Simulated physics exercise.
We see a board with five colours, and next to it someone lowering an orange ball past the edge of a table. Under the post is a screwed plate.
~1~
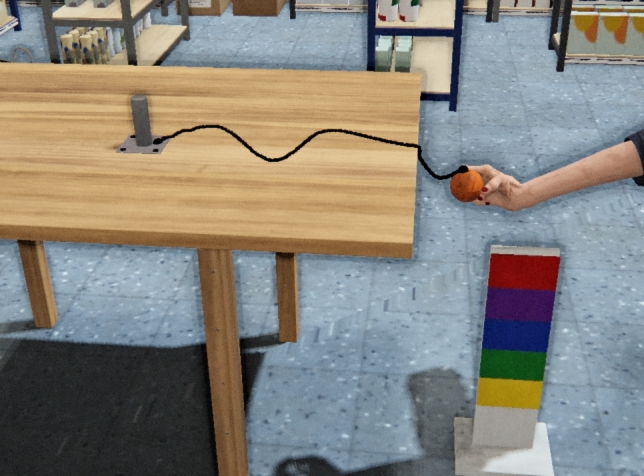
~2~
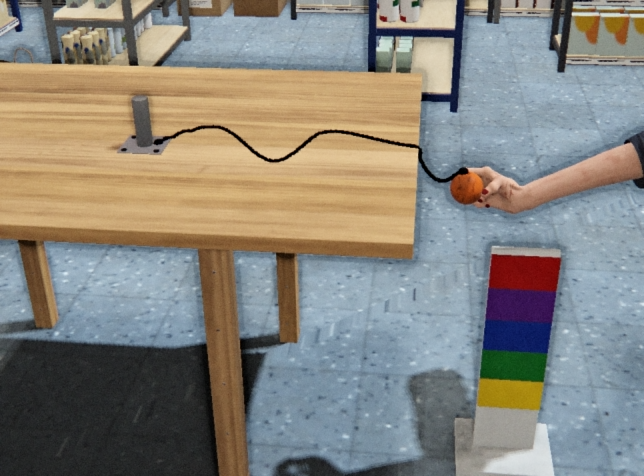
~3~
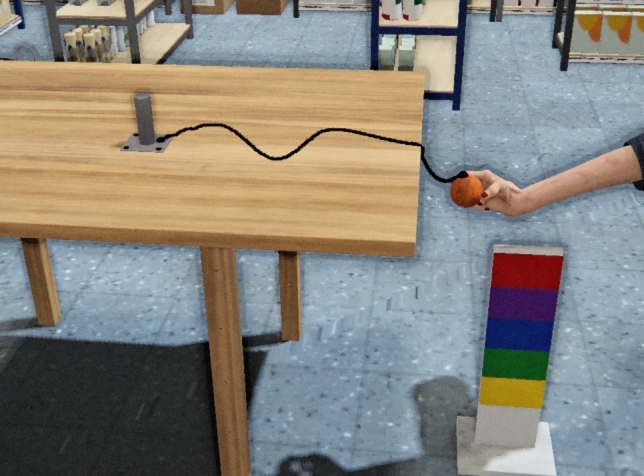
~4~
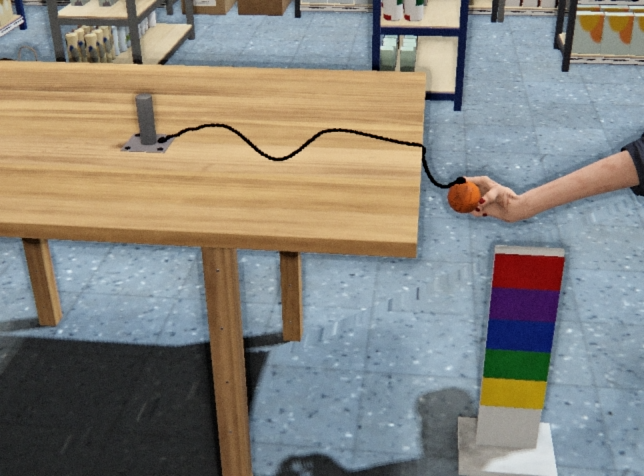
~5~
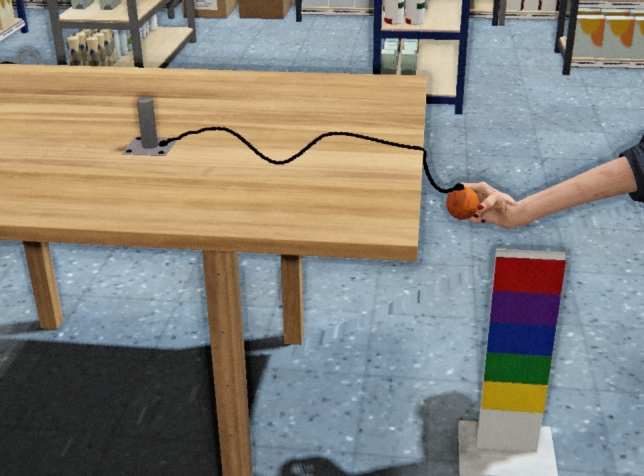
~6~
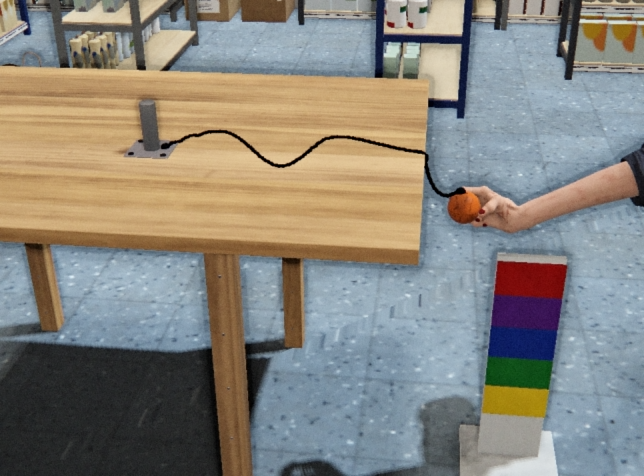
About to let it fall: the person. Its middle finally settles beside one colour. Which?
Blue.
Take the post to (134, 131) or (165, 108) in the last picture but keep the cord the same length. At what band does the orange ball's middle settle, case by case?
Answer, in order: Purple, purple.
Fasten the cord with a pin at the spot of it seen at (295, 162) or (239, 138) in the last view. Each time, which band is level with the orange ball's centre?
It would be red; purple.
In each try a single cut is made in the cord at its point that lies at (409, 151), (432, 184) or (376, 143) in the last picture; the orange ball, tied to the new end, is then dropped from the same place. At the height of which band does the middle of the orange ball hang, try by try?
First try: Red; second try: Purple; third try: No band.
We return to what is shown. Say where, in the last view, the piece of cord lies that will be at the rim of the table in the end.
In the last picture it is at roughly (321, 142).
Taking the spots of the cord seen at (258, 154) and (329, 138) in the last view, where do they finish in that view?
First one close to (312, 150), second close to (425, 168).
Soon after, ball near (391, 328); level with blue.
After that, ball near (434, 324); level with blue.
In the end, ball near (419, 327); level with blue. The blue one.
